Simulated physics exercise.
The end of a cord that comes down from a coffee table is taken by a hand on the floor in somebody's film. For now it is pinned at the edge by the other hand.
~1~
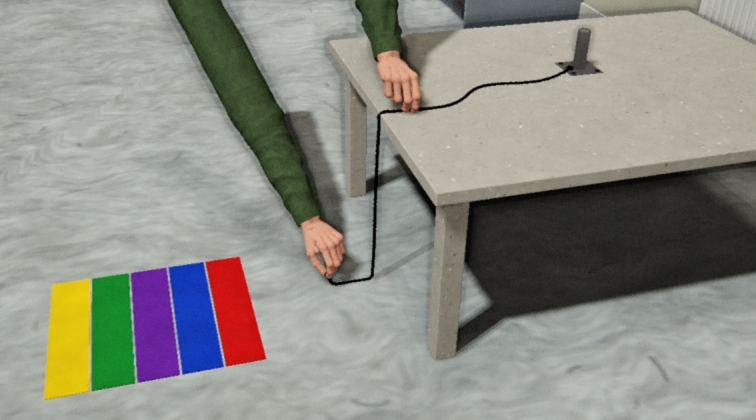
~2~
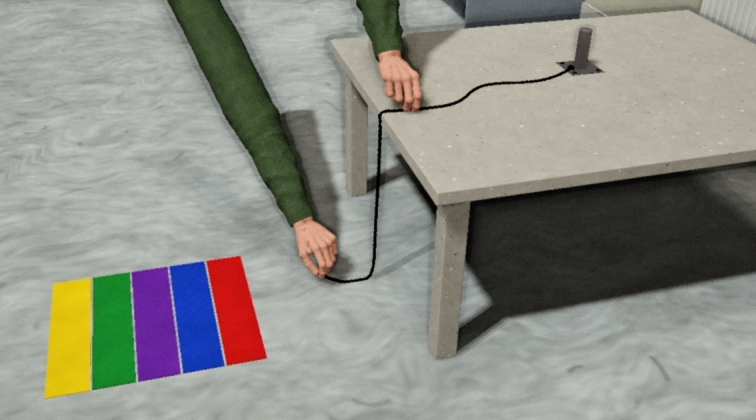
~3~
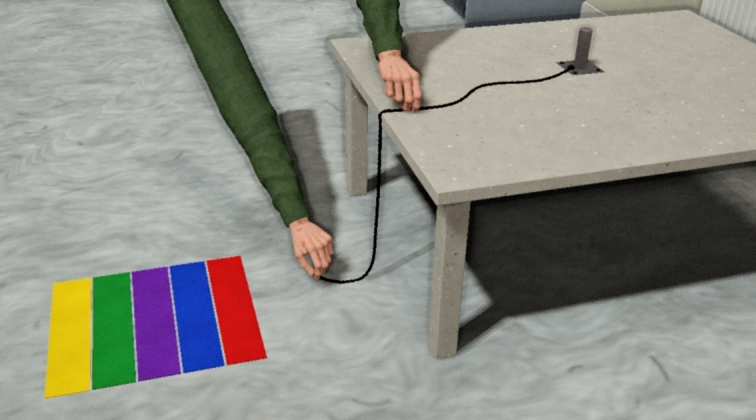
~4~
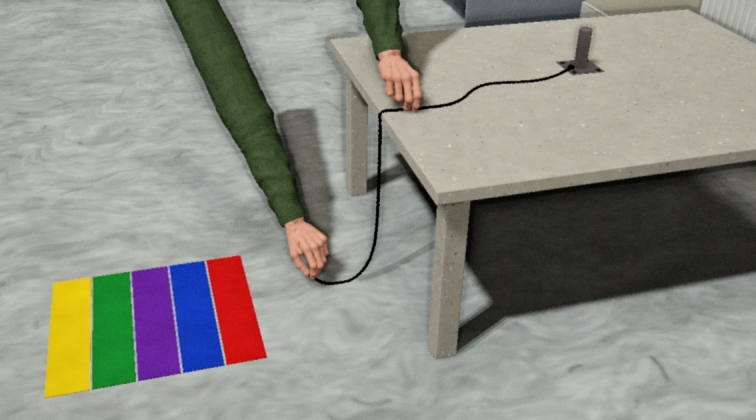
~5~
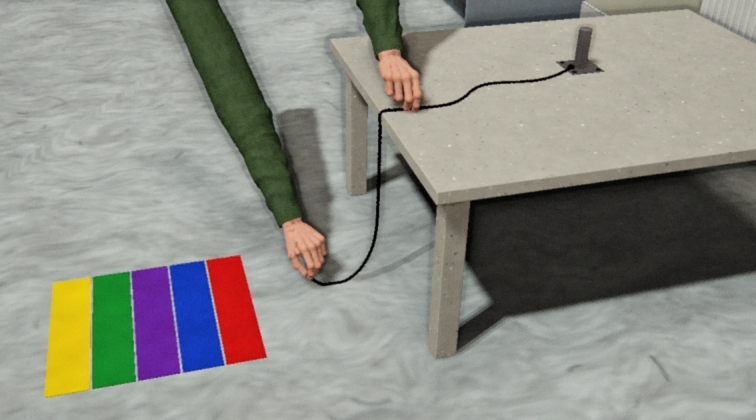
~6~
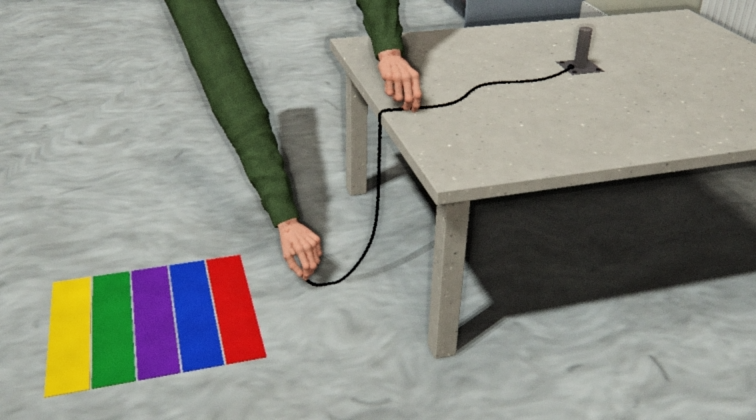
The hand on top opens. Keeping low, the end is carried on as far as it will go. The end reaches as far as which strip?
As far as the blue strip.
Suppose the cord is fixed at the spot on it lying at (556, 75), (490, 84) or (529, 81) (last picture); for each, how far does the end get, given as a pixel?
Try 1: (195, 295); try 2: (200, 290); try 3: (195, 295).
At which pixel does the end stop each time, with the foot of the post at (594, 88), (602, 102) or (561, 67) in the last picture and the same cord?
Try by try: (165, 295), (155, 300) and (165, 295).
Soon after, end near (259, 282); short of the strips.
After that, end near (216, 289); over red.
At the stop, end near (192, 293); over blue. It gets as far as the blue strip.
